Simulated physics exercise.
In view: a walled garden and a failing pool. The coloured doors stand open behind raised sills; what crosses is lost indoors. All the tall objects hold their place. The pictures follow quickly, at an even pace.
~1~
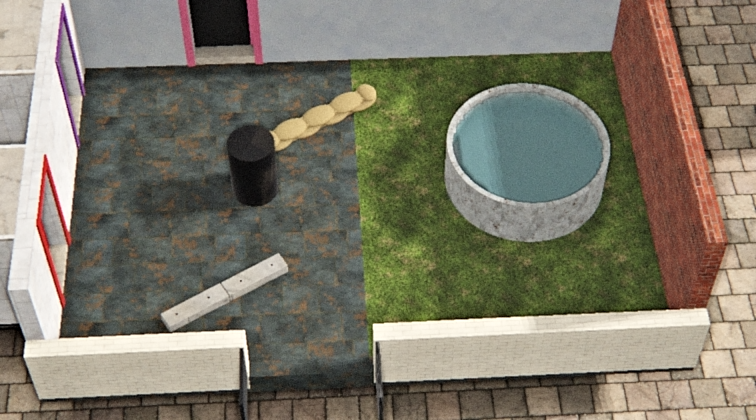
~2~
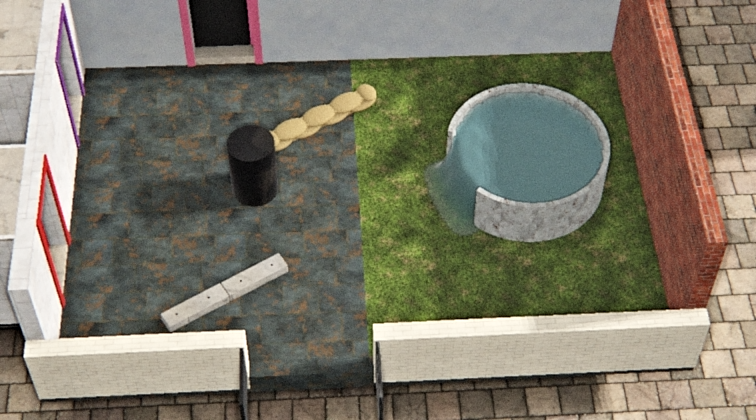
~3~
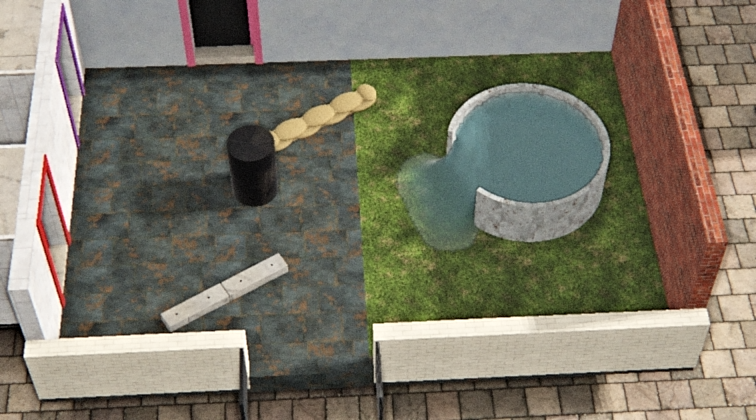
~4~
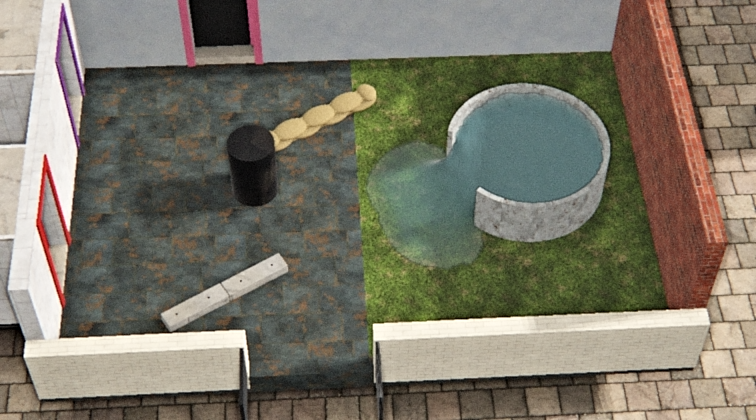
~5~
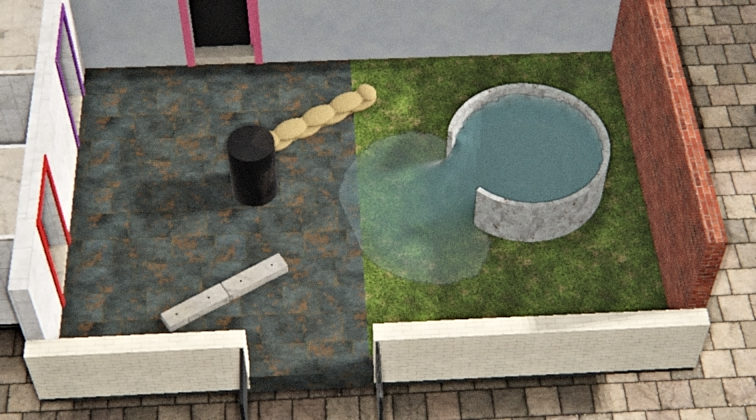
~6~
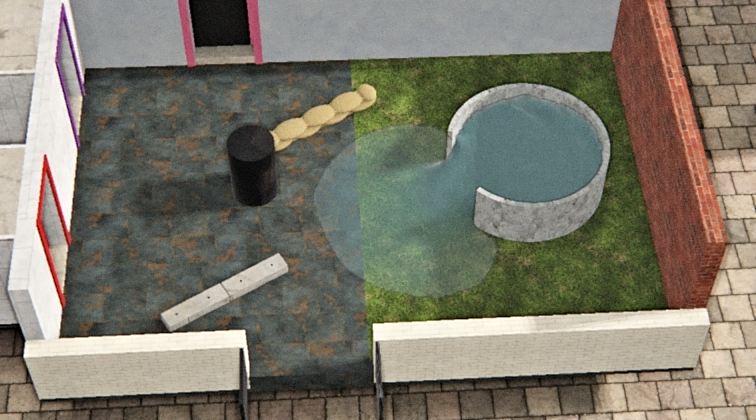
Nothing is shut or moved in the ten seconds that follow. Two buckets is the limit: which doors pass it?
The purple door admits no more than that; the pink door admits no more than that; the red door lets in a lot.
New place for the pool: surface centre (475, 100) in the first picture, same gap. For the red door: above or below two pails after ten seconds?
The red one lets more in.
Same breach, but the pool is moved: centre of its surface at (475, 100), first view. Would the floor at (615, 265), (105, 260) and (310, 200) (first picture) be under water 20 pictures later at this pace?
One after the other: Dry, under water, covered.
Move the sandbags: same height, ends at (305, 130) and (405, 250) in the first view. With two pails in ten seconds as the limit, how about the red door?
One by one: The red door stays under.
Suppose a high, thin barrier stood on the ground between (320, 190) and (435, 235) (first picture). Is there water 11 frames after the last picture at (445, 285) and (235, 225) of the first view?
As listed: Flooded, clear.
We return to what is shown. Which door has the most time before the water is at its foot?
That is the pink one.
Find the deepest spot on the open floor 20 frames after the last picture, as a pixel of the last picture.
Around (88, 344).
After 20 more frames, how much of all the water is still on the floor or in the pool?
I make it 94 per cent.
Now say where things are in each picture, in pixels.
The first frame shows the pool at (528, 147) is whole and still.
In the second frame, the front is at (473, 229), out from the gap at (455, 185).
In the third frame, water pours out at (455, 187) and has run to (435, 244).
In the fourth frame, water pours out at (455, 188) and has run to (405, 252).
In the fifth frame, the front is at (344, 189), out from the gap at (455, 189).
In the sixth frame, the front is at (344, 258), out from the gap at (455, 188).
A moment on, water covers 25 % of the floor; the purple door not reached, the pink door not reached, the red door not reached.
Next, water covers 45 % of the floor; the purple door not reached, the pink door not reached, the red door not reached.
Then, water covers 65 % of the floor; the purple door wet at the sill, nothing in, the pink door not reached, the red door over two buckets in.
Later, water covers 75 % of the floor; the purple door wet at the sill, nothing in, the pink door wet at the sill, nothing in, the red door far over two buckets in.
In the end, water covers 95 % of the floor; the purple door under two buckets in, the pink door wet at the sill, nothing in, the red door far over two buckets in.
